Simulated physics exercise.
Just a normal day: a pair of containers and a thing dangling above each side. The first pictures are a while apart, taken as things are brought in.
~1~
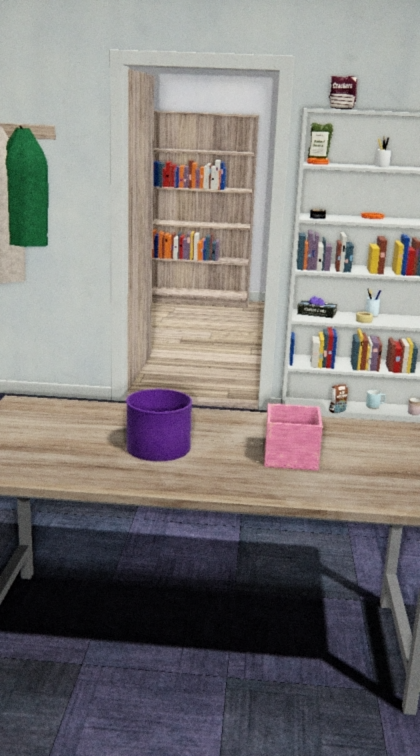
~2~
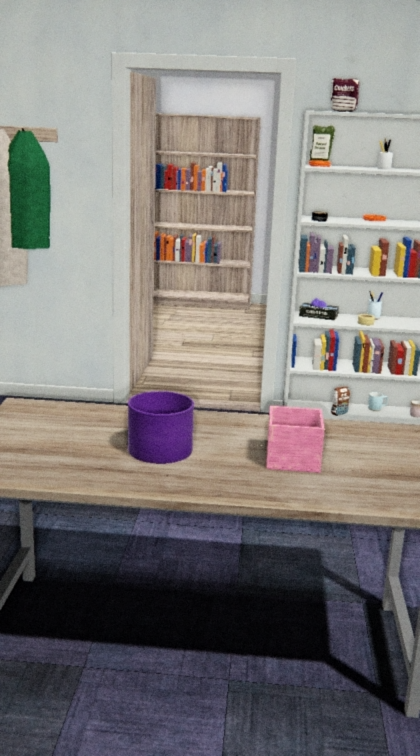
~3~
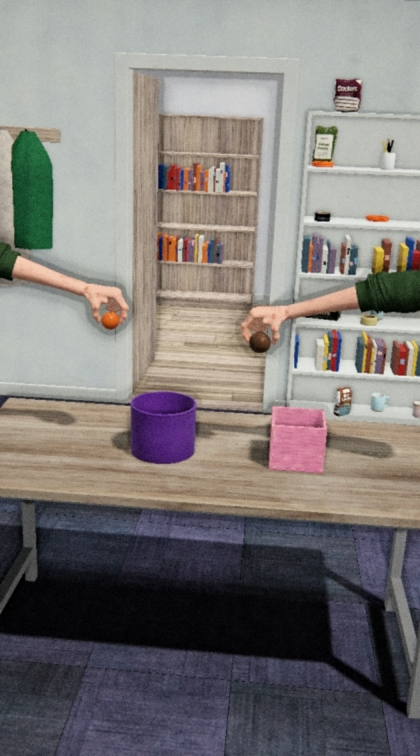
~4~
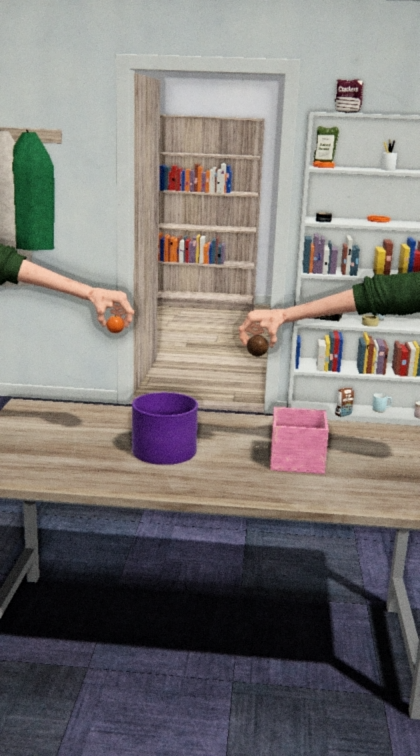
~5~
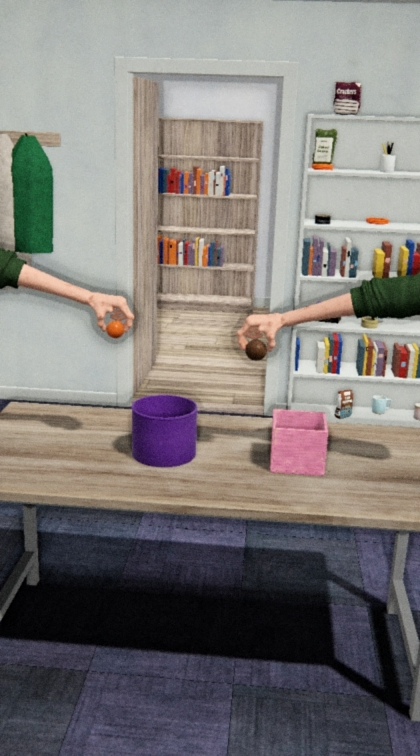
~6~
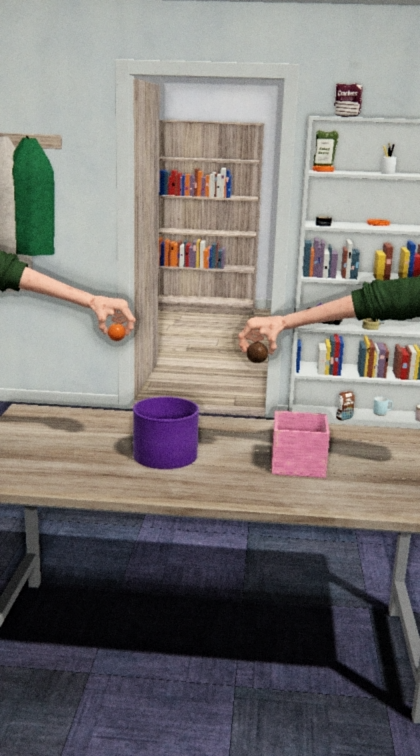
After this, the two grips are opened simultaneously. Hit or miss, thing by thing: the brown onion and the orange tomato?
The brown onion stays out, the orange tomato stays out.
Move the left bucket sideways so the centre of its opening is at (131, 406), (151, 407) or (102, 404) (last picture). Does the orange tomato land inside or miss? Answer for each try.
In, Out, In.
Then, 0.16 s on from there, brown onion displaced about its own width near (256, 374); orange tomato displaced about its own width near (117, 354).
Then, 0.24 s on from there, brown onion on its way down near (254, 412); orange tomato on its way down near (117, 391).
Then, 0.30 s on from there, brown onion on its way down near (252, 450); orange tomato on its way down near (118, 430).
In the end, the brown onion falls beside it, near (252, 452); the orange tomato falls beside it, near (118, 445).
